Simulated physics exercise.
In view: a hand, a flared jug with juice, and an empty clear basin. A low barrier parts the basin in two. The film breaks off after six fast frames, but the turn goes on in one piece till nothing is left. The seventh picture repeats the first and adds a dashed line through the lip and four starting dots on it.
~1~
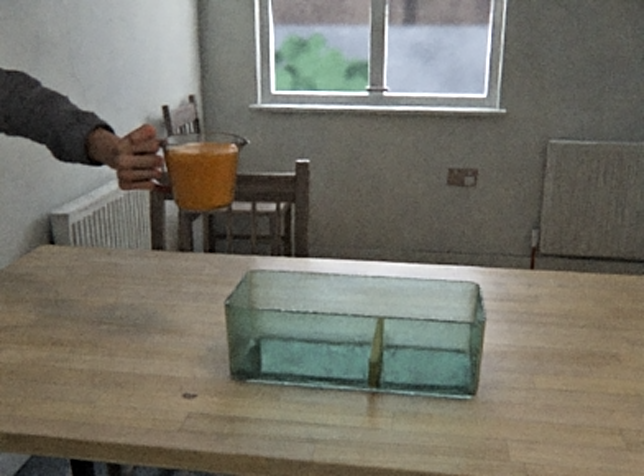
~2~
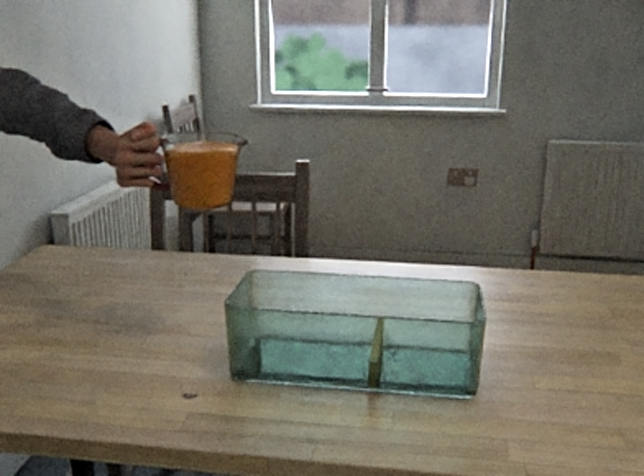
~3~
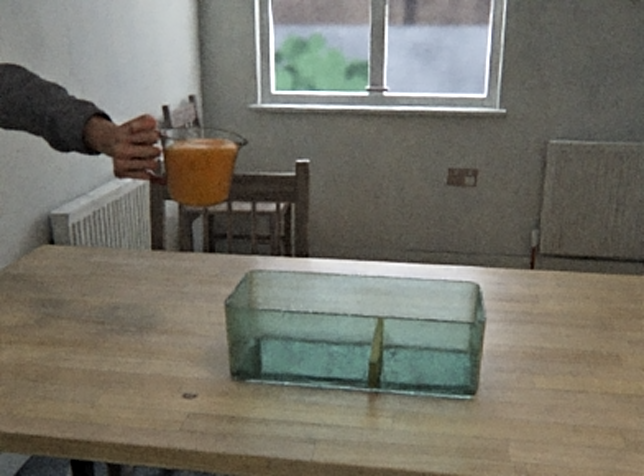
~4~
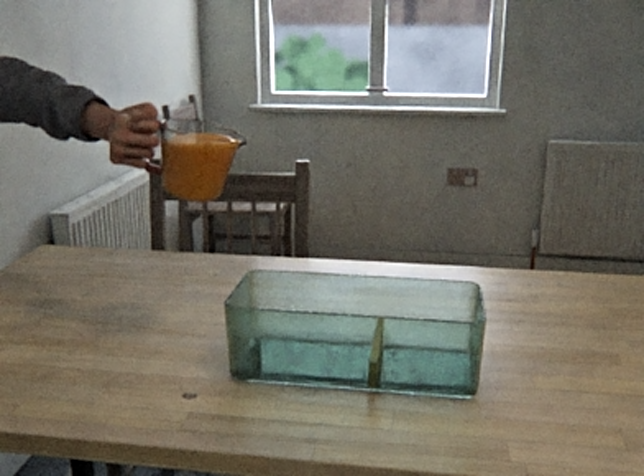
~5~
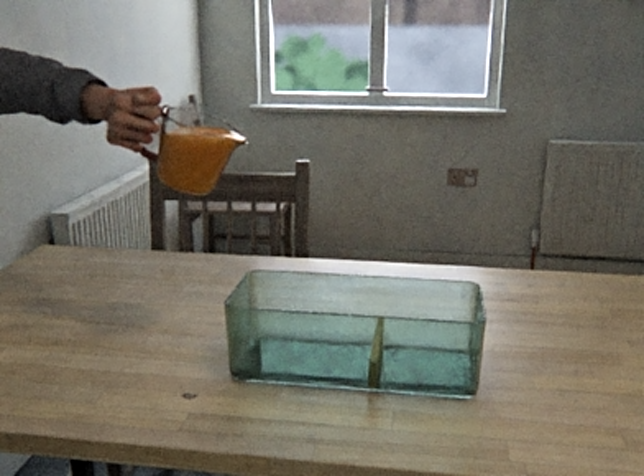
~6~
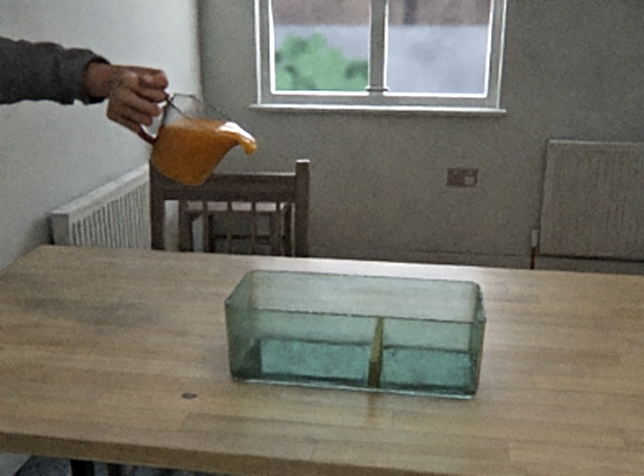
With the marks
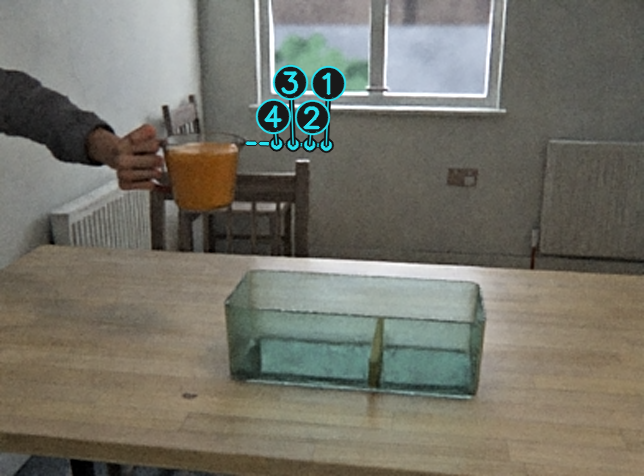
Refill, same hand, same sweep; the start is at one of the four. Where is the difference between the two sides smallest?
Place 3 does it best.
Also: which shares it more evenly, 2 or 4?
That is place 2.
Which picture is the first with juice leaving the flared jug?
Picture 6.
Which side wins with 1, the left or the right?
The right one.
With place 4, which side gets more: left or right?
The left one.
On the marked copy, 1 at (326, 145); 2 at (309, 144); 3 at (293, 144); 4 at (276, 143).
Choosing 1, about 10 % ends left of the wall and 88 % right of it.
Choosing 2, about 20 % ends left of the wall and 77 % right of it; 3 % is lost outside.
Choosing 3, about 49 % ends left of the wall and 47 % right of it; 4 % is lost outside.
Choosing 4, about 86 % ends left of the wall and 9 % right of it; 6 % is lost outside.
